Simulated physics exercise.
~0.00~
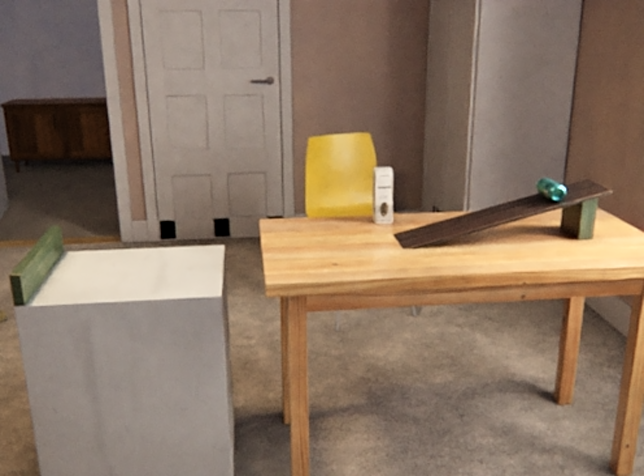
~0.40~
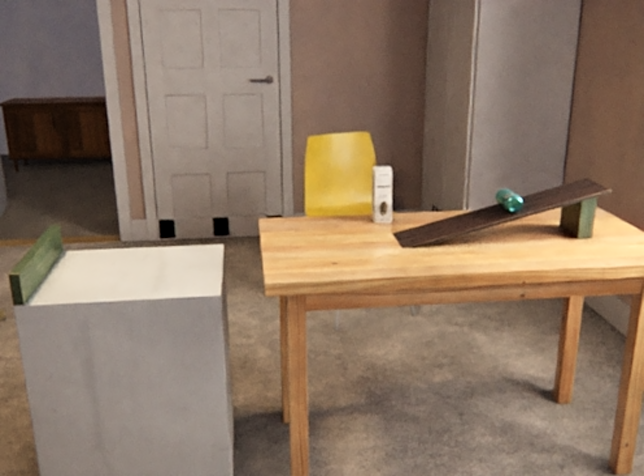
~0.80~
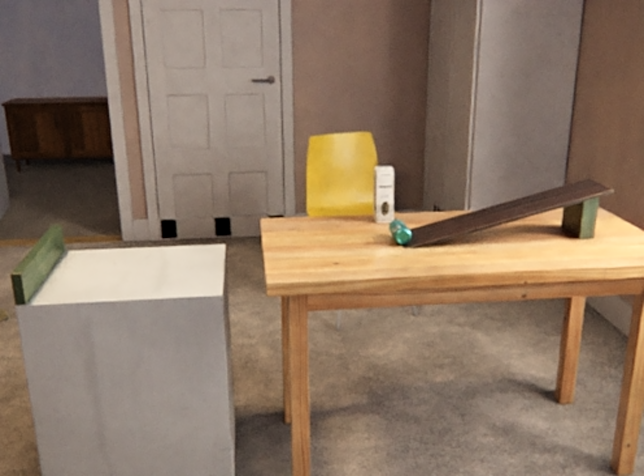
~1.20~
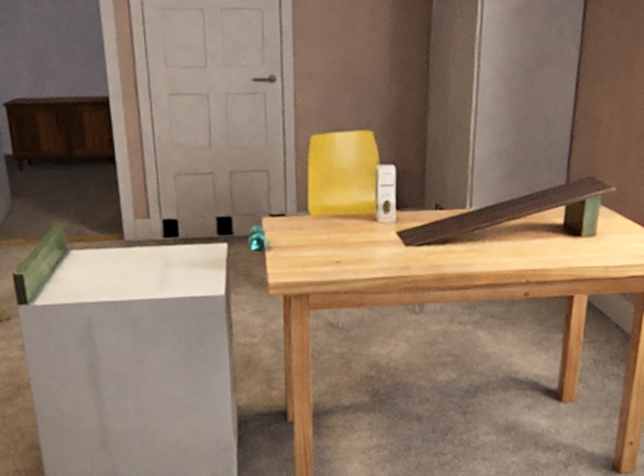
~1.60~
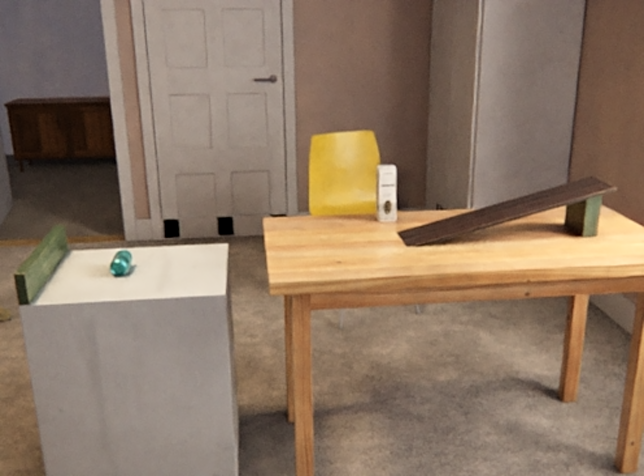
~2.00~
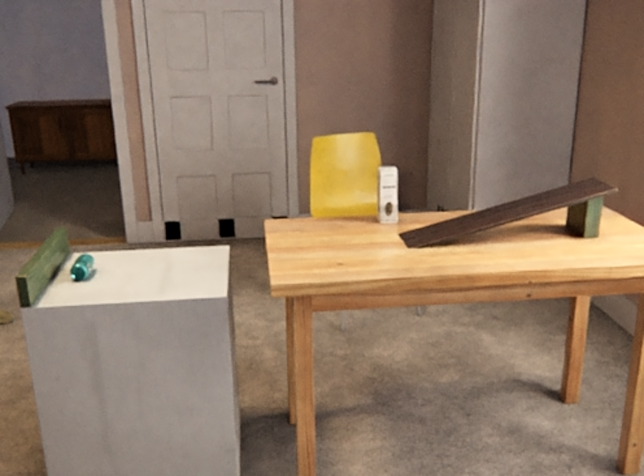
In a room with a wooden table and a separate white block, a turquoise can rolled left down a dark ramp, crossed the gap and landed on the block, ending near its green end strip while a white carton stayed put on the table.
